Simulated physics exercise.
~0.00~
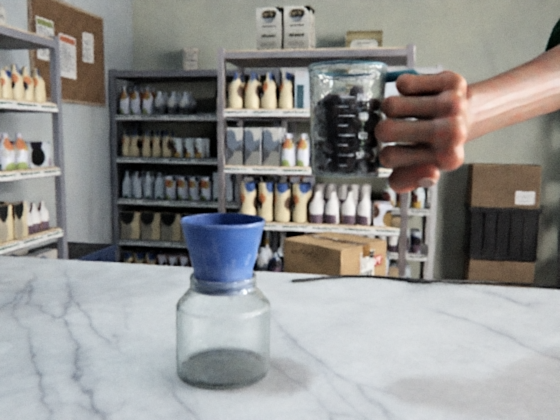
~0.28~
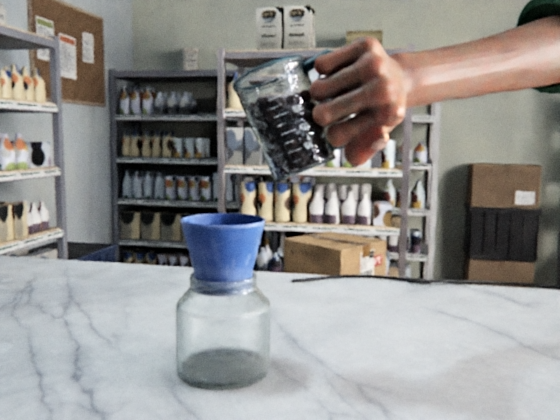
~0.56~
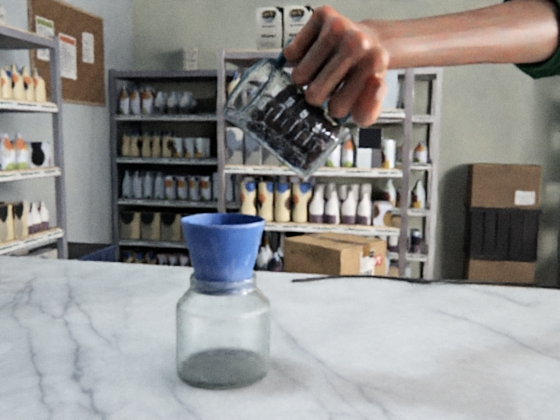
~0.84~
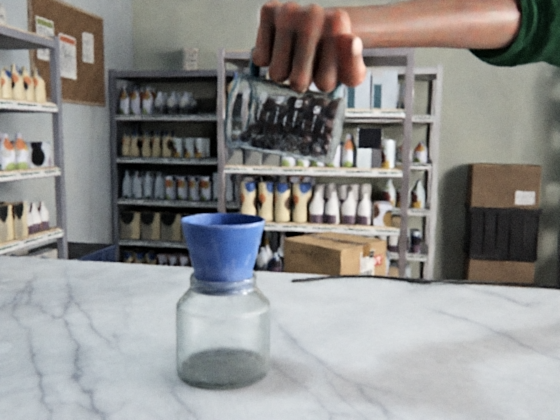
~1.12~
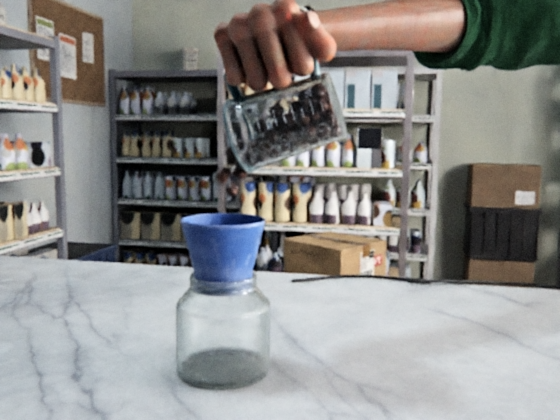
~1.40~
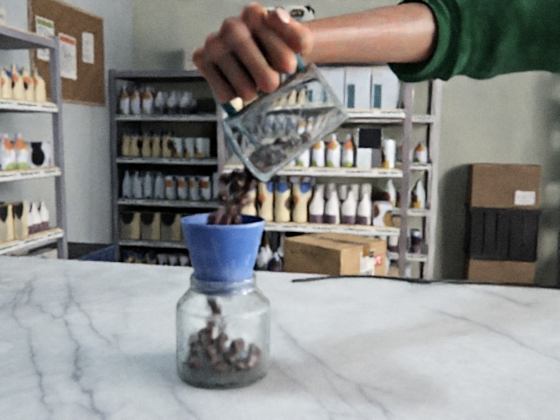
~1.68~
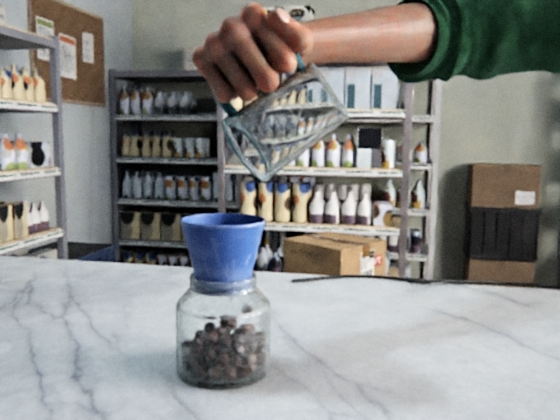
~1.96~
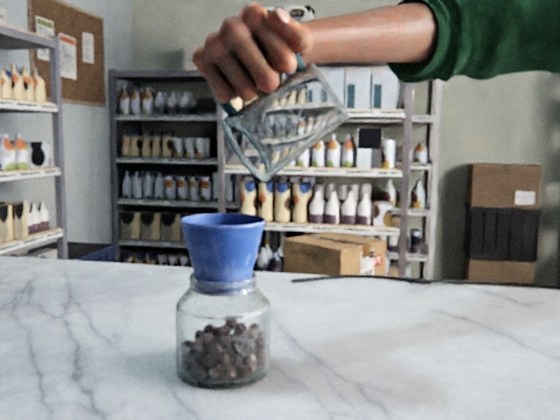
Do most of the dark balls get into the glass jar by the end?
Yes, the bulk of them end up in the jar. Hardly any are spilt on the table or left in the cup or funnel.
